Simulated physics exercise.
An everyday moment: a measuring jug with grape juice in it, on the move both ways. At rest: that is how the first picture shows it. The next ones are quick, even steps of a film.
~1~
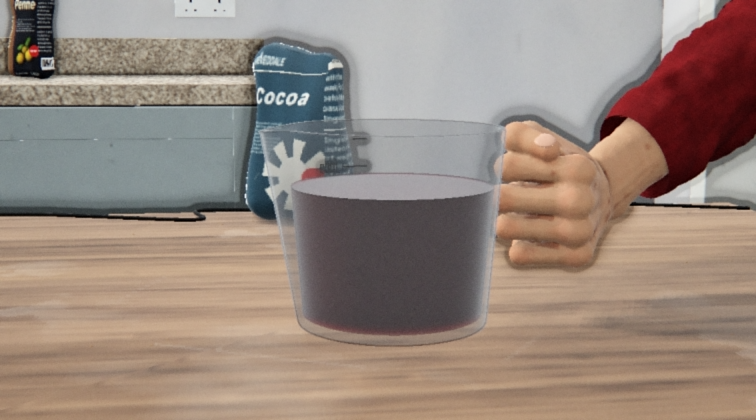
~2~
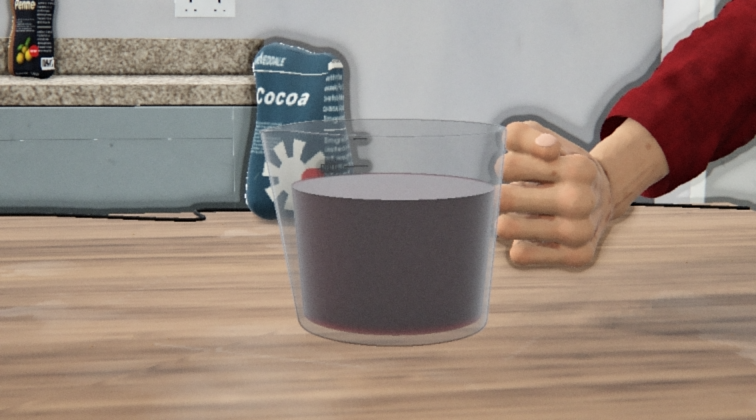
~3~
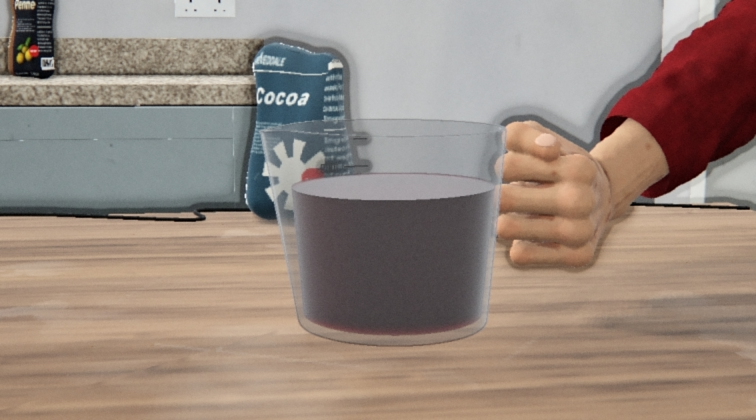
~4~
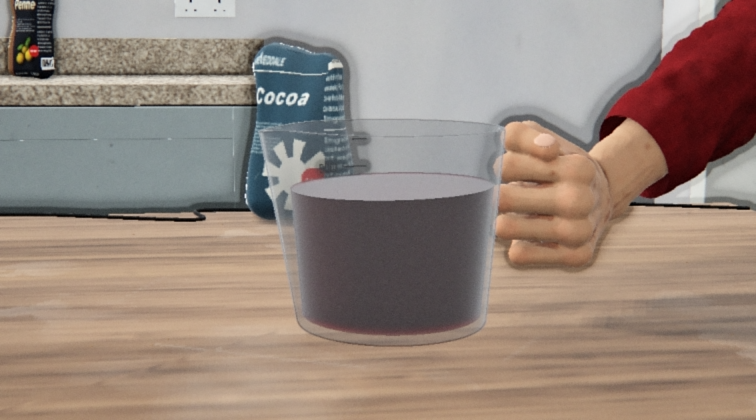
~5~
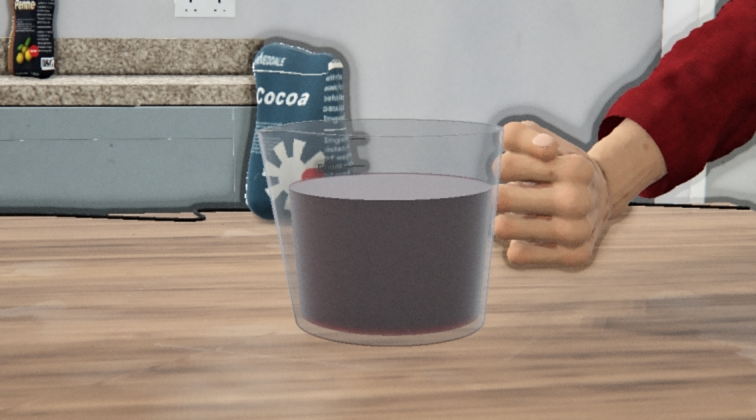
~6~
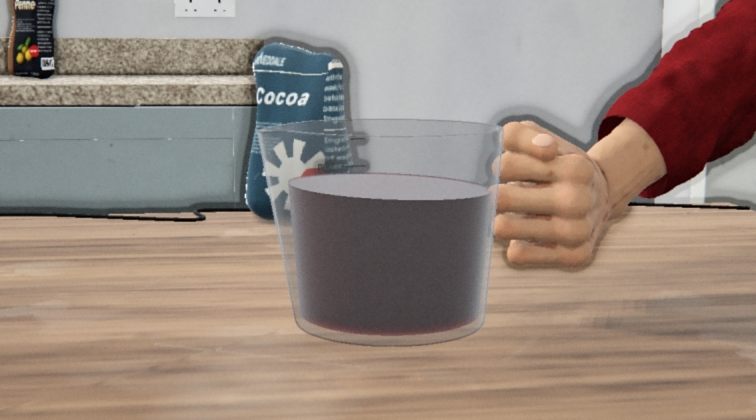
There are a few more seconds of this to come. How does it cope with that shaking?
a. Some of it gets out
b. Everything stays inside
Everything stays inside (b).
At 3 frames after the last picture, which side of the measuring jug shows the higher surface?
To the right end.
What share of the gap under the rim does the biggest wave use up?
Roughly 30 per cent.
Shortly, the highest wave so far stays far below the rim.
Then, the highest wave so far climbs under half way to the rim.
At the finish, the highest wave so far climbs under half way to the rim; nothing has left it.
